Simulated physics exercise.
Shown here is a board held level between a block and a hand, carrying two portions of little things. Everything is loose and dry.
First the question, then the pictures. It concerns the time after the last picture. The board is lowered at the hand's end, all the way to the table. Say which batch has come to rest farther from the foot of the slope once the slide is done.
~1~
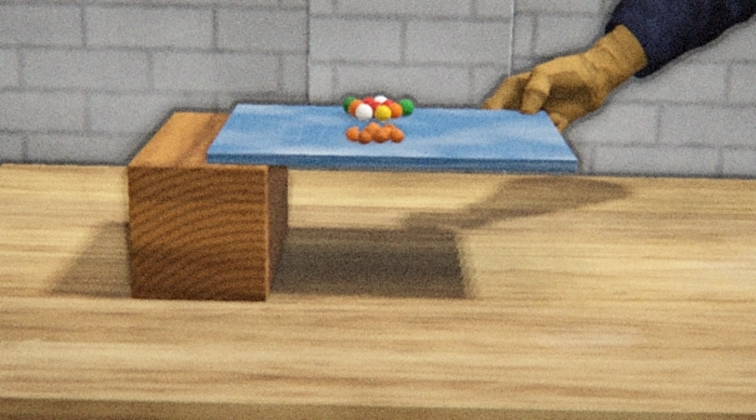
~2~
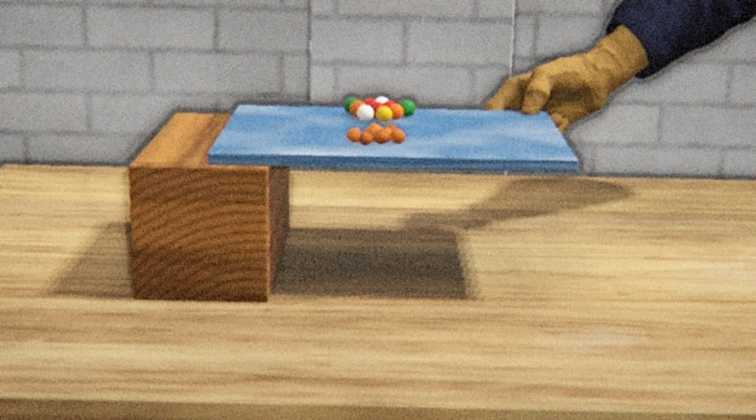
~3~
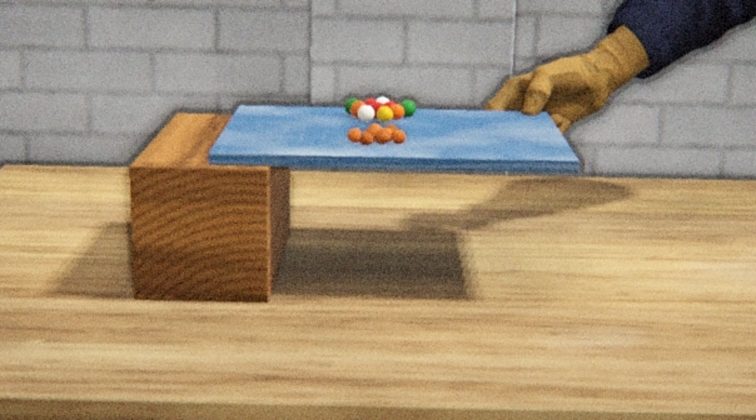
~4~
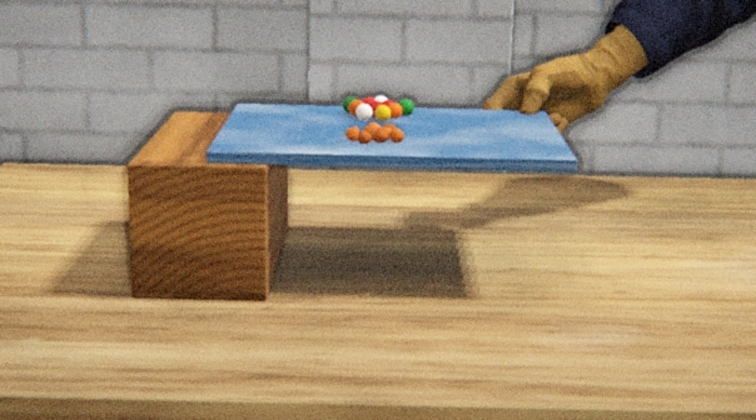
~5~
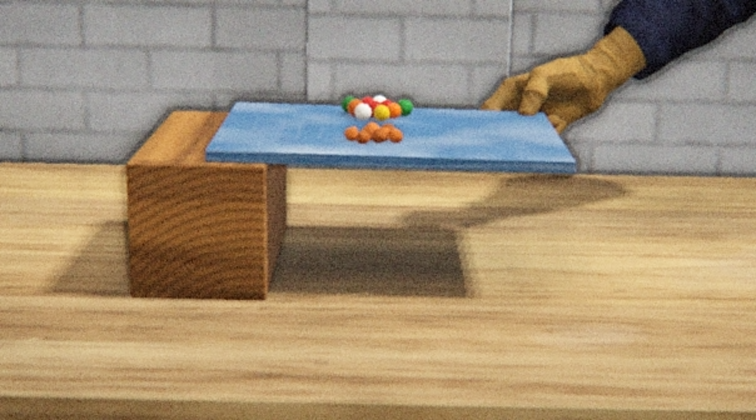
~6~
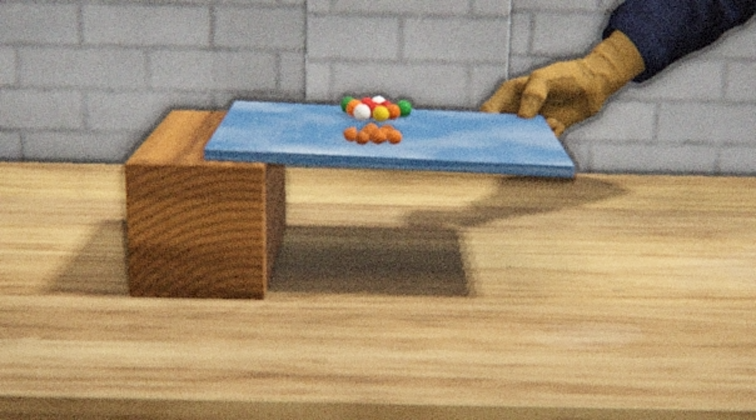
The batch farther from the foot is the back one.
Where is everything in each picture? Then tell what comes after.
The first picture shows held end of the board near (565, 163), level; block near (217, 199), nearly half as high as the board is long; near batch near (369, 134), a few coated peanuts; far batch near (376, 110), a few glass marbles.
The second picture shows held end of the board near (566, 164), level; far batch near (377, 110).
The third picture shows held end of the board near (567, 164), level; near batch near (371, 135).
The fourth picture shows held end of the board near (565, 163), level; far batch near (376, 109).
The fifth picture shows held end of the board near (563, 165), down by 1°; near batch near (368, 133).
The sixth picture shows held end of the board near (562, 169), down by 2°; block near (214, 197); near batch near (367, 134), not moving; far batch near (374, 110), not moving.
Then, 0.48 s on from there, board sloping at 12°; near batch the whole lot still on the board; far batch the whole lot still on the board.
Then, 1.00 s on from there, board sloping at 24°; near batch the whole lot still on the board; far batch mostly up to a board's length out.
Then, 1.62 s on from there, board resting at 27°; near batch mostly less than half a board's length out; far batch mostly one to two board lengths out.
In the end, board resting at 27°; near batch mostly less than half a board's length out; far batch mostly more than two board lengths out, near two thirds gone off the table; the far batch has gone farther.
